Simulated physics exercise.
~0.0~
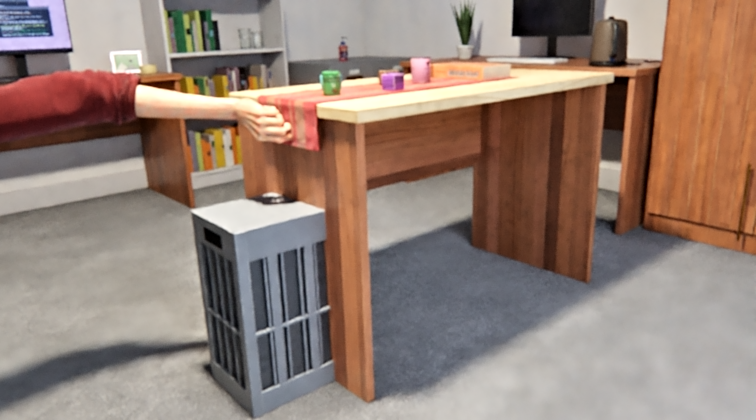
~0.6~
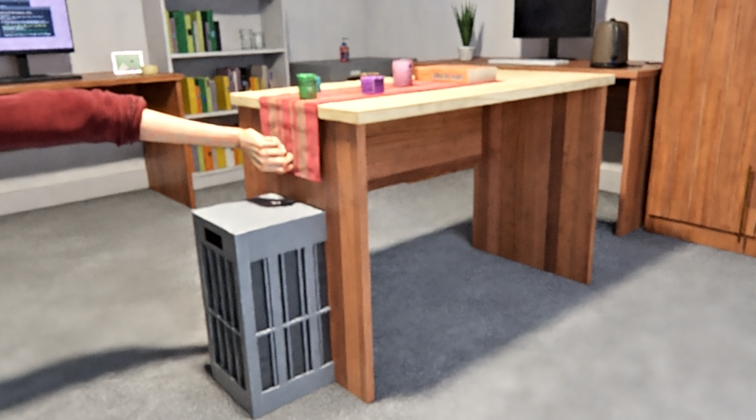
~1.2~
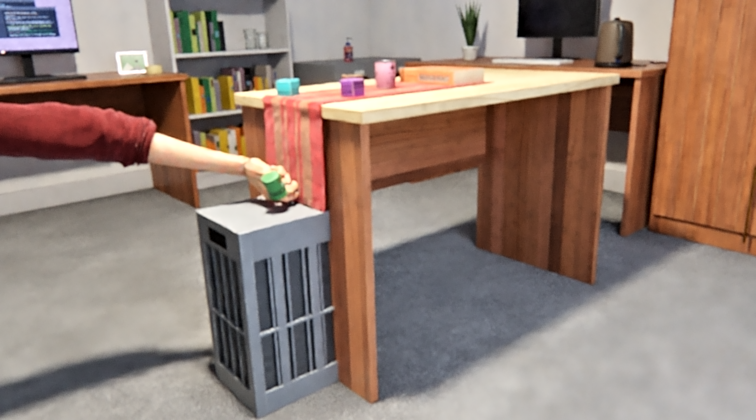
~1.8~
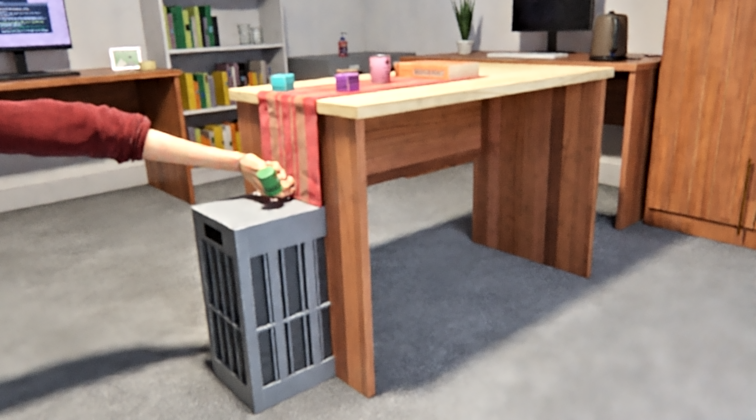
A hand pulling a red runner down over a desk's edge, objects sliding left and a green pot tipping off above the crate.
